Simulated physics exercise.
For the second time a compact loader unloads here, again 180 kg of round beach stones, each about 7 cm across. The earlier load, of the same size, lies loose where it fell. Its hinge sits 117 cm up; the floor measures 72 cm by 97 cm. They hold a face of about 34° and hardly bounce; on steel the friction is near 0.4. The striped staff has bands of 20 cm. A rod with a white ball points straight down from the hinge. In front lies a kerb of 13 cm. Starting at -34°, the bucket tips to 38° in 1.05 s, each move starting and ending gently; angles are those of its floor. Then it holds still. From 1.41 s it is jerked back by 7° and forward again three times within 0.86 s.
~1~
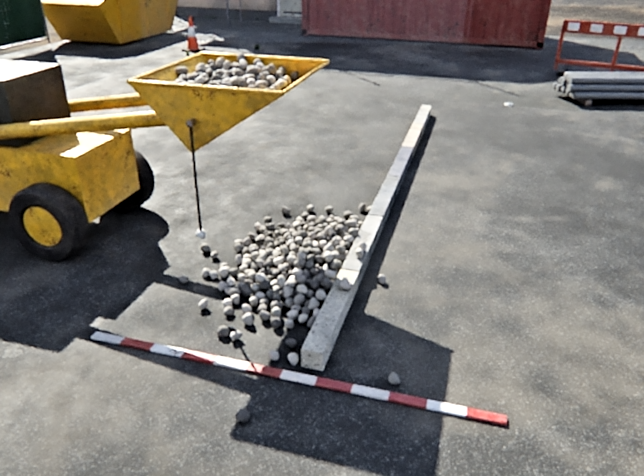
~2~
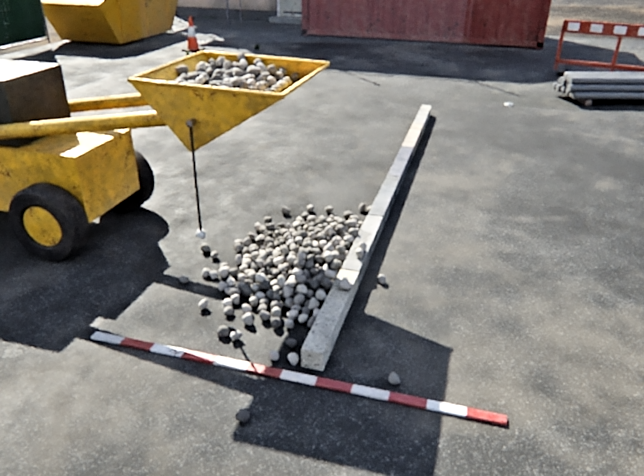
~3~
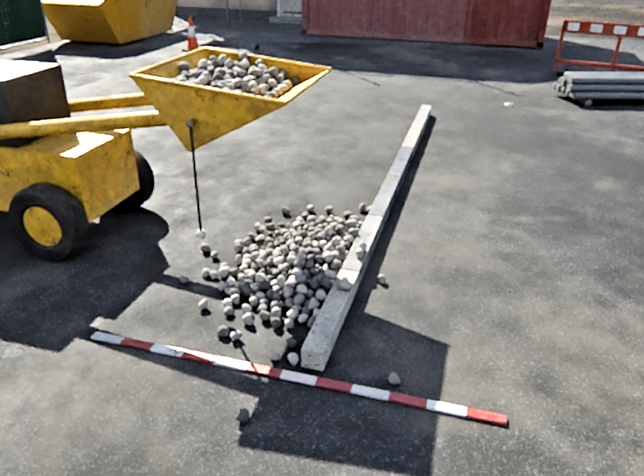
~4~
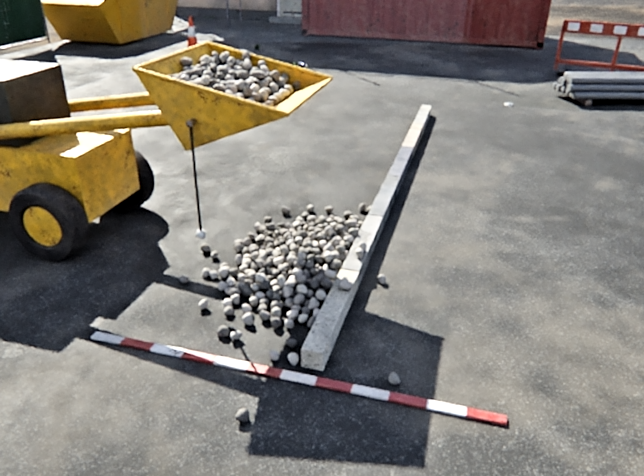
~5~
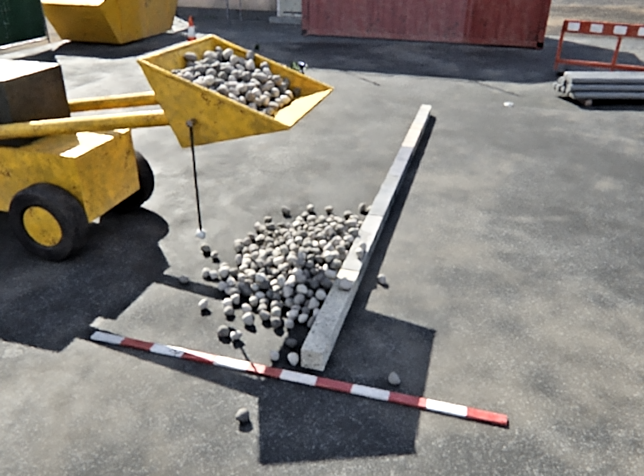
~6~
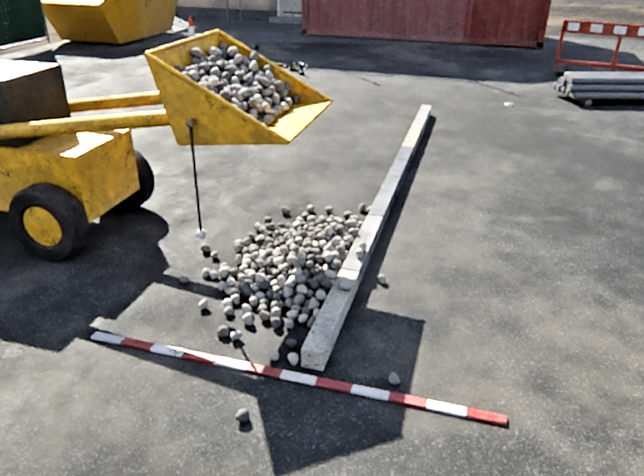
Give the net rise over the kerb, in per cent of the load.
Roughly 40 per cent of a load more.
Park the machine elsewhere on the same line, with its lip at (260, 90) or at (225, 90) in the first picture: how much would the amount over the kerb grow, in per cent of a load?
Near 20 per cent from the first place, 5 from the second.
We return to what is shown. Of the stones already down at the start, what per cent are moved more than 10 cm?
About 5 per cent.
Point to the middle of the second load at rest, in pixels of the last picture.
Around (347, 259).
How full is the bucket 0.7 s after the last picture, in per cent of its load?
It holds some 60 per cent.
Then, 0.4 s after the last picture the floor is at 27°; in per cent of one load, 100 in the bucket, 99 on this side of the kerb, 1 over the kerb; the foremost stones are at (359, 273).
Then, 0.7 s after the last picture the floor is at 38°; in per cent of one load, 59 in the bucket, 141 on this side of the kerb, 1 over the kerb; the foremost stones are at (359, 273).
Then, 2.3 s after the last picture the floor is at 38°; in per cent of one load, 0 in the bucket, 159 on this side of the kerb, 41 over the kerb; the foremost stones are at (525, 306).
Then, 4.7 s after the last picture the floor is at 38°; in per cent of one load, 0 in the bucket, 159 on this side of the kerb, 41 over the kerb; the foremost stones are at (526, 306). Net gain over the kerb, 40.
